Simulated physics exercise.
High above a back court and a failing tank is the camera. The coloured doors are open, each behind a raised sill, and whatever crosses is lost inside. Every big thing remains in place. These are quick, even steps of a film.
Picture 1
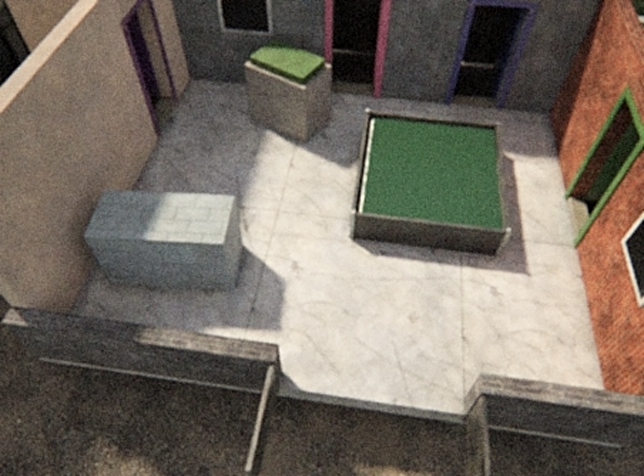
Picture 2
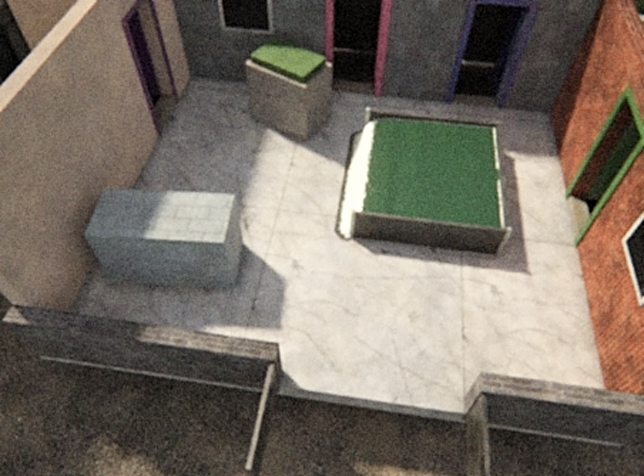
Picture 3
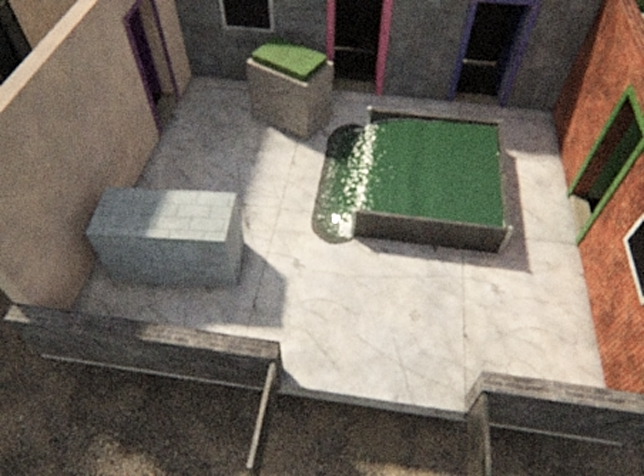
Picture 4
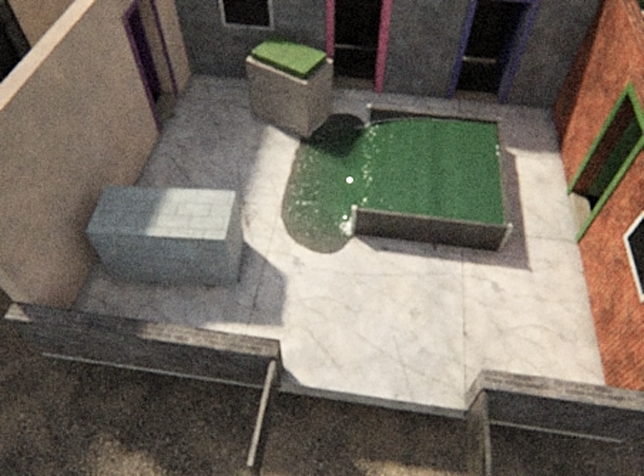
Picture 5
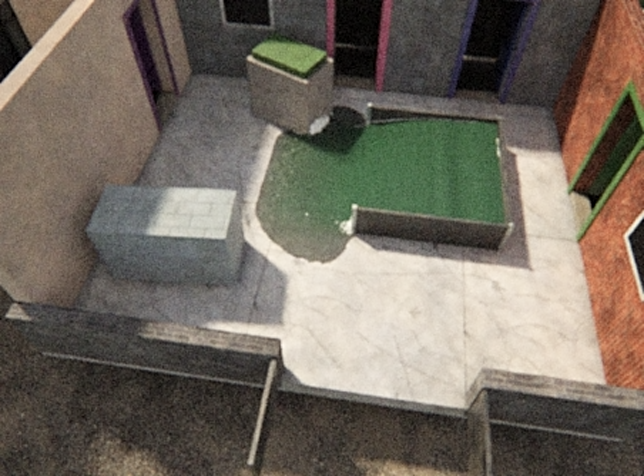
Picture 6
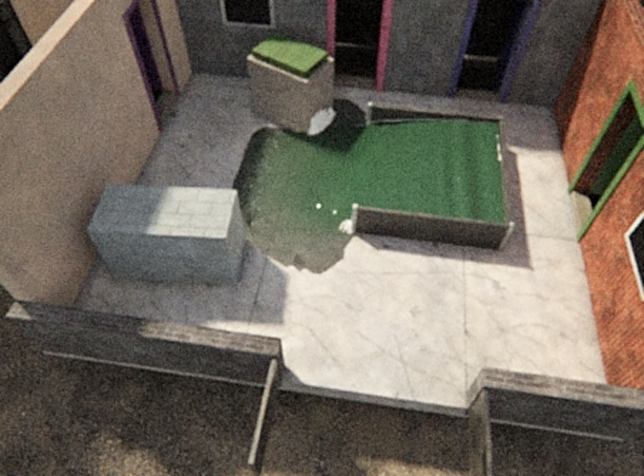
At first a tank of green water stands full and still in a pale courtyard ringed by coloured doorways. Then its left side gives way and water pours out, foaming white. The green pool spreads leftward across the paving, past the foot of the planter and up to the pale block.
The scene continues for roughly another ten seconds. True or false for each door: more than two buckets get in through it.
The pink door: False; the blue door: False; the purple door: False; the green door: False.
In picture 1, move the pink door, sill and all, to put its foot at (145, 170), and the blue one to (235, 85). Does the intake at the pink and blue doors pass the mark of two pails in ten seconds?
So here's how it goes: Pink door runs over, while blue door runs over.
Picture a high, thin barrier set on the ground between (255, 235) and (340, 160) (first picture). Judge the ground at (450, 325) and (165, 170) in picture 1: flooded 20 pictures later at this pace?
Not wet, soaked.
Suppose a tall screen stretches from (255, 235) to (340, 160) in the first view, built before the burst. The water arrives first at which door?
That'd be the one in pink.
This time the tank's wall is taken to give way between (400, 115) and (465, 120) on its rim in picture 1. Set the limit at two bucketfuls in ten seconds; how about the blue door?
Well, the blue door crosses the line here.
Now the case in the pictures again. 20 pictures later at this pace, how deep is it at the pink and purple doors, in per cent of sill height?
Around 100 in a hundred for the first and 80 in a hundred for the second.
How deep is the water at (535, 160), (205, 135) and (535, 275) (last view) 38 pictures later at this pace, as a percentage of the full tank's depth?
Approx. values, in order: 2 %, 25 %, 0 %.
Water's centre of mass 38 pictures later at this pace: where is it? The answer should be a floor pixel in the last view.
The centre of mass sits at about (277, 175).
A moment on, water covers 30 % of the floor; the pink door wet at the sill, nothing in, the blue door not reached, the purple door not reached, the green door not reached.
Next, water covers 40 % of the floor; the pink door wet at the sill, nothing in, the blue door not reached, the purple door wet at the sill, nothing in, the green door not reached.
Then, water covers 55 % of the floor; the pink door under two buckets in, the blue door wet at the sill, nothing in, the purple door wet at the sill, nothing in, the green door not reached.
Later, water covers 75 % of the floor; the pink door under two buckets in, the blue door wet at the sill, nothing in, the purple door wet at the sill, nothing in, the green door not reached.
In the end, water covers 95 % of the floor; the pink door under two buckets in, the blue door wet at the sill, nothing in, the purple door wet at the sill, nothing in, the green door wet at the sill, nothing in.
